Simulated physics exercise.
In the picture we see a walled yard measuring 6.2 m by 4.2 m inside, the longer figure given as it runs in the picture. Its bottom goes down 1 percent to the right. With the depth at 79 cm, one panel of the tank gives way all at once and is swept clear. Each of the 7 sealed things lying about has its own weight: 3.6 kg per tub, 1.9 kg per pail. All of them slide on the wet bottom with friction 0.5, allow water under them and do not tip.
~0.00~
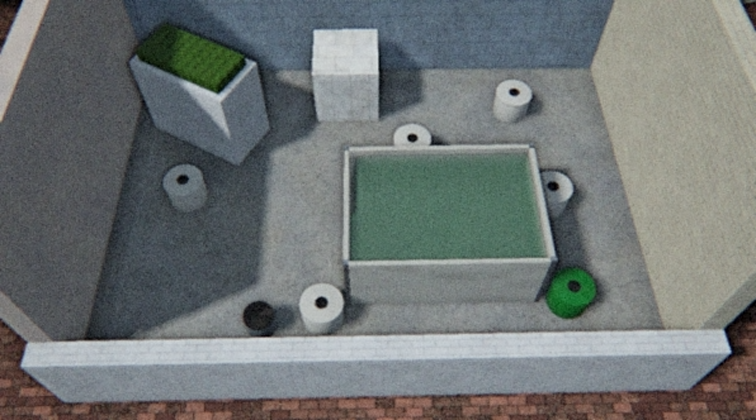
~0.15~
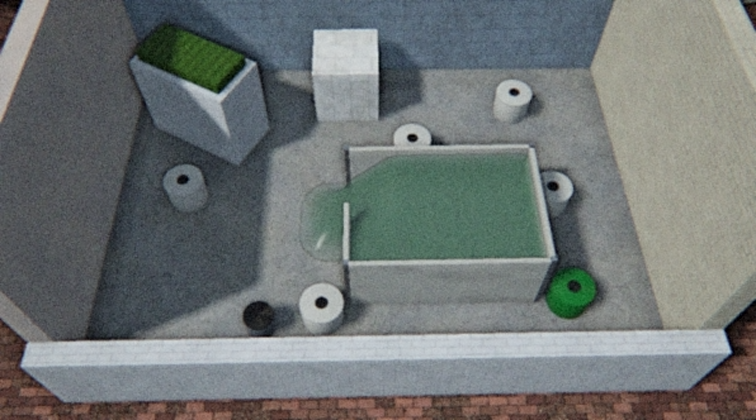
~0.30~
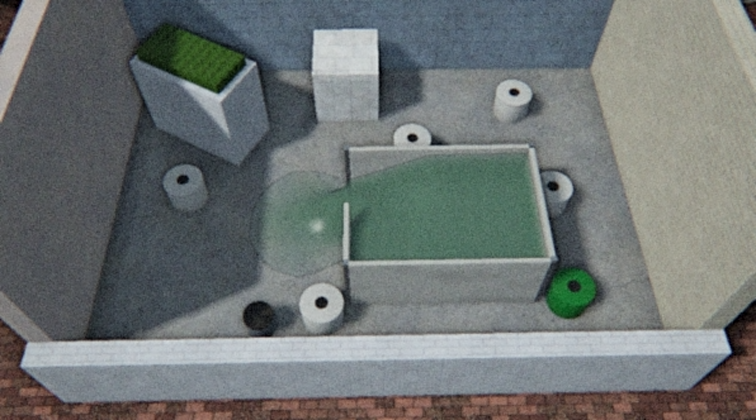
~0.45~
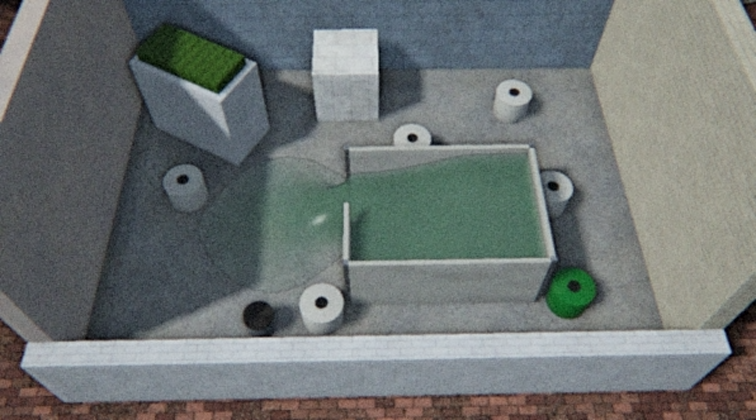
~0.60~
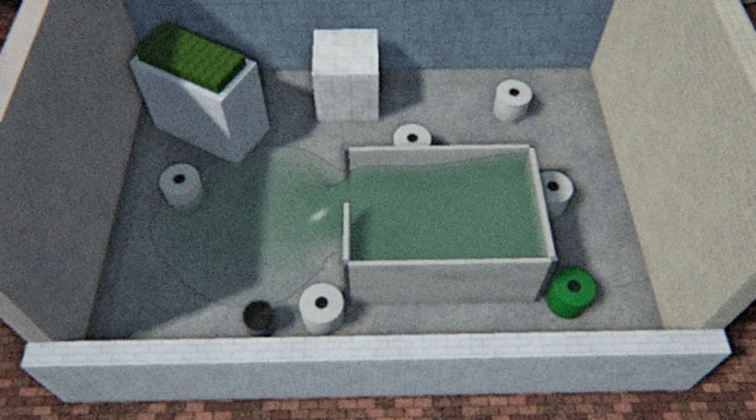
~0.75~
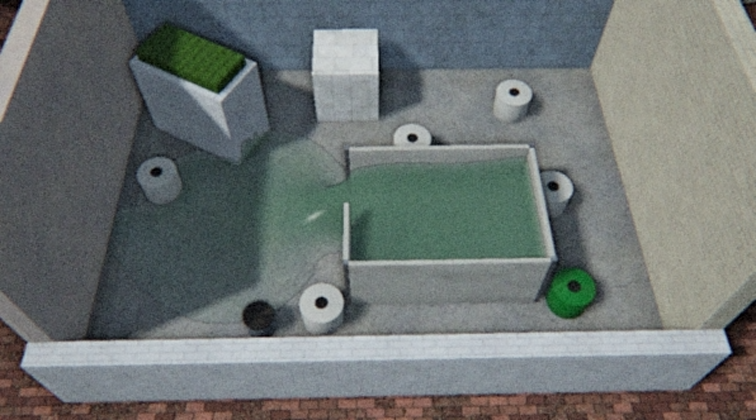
Green water pours from the tank's left side and spreads across the walled yard's floor.
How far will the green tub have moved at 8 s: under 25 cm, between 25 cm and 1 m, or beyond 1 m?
Between 25 cm and 1 m.
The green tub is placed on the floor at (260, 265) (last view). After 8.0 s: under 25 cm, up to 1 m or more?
From that spot, it is pushed a bit.
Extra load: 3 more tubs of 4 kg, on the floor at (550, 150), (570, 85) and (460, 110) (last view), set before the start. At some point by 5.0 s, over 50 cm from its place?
Note, same order as listed: Inside the limit, inside the limit, inside the limit.
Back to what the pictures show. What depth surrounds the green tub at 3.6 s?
The depth there is around 0 cm.
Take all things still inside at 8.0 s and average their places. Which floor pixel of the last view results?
Close to (484, 192).
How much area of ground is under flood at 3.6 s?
Some 16 m2.
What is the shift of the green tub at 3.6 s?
0 cm or so by then.
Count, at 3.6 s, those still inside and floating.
The number is 3.
After 1.6 s the green tub is near (574, 286), 0.0 m from its start, aground; 1 afloat.
After 3.6 s the green tub is near (574, 286), 0.0 m from its start, aground; 3 afloat.
After 5.6 s the green tub is near (593, 258), 0.4 m from its start, aground; 4 afloat.
After 8.0 s the green tub is near (575, 248), 0.5 m from its start, afloat; 7 afloat.
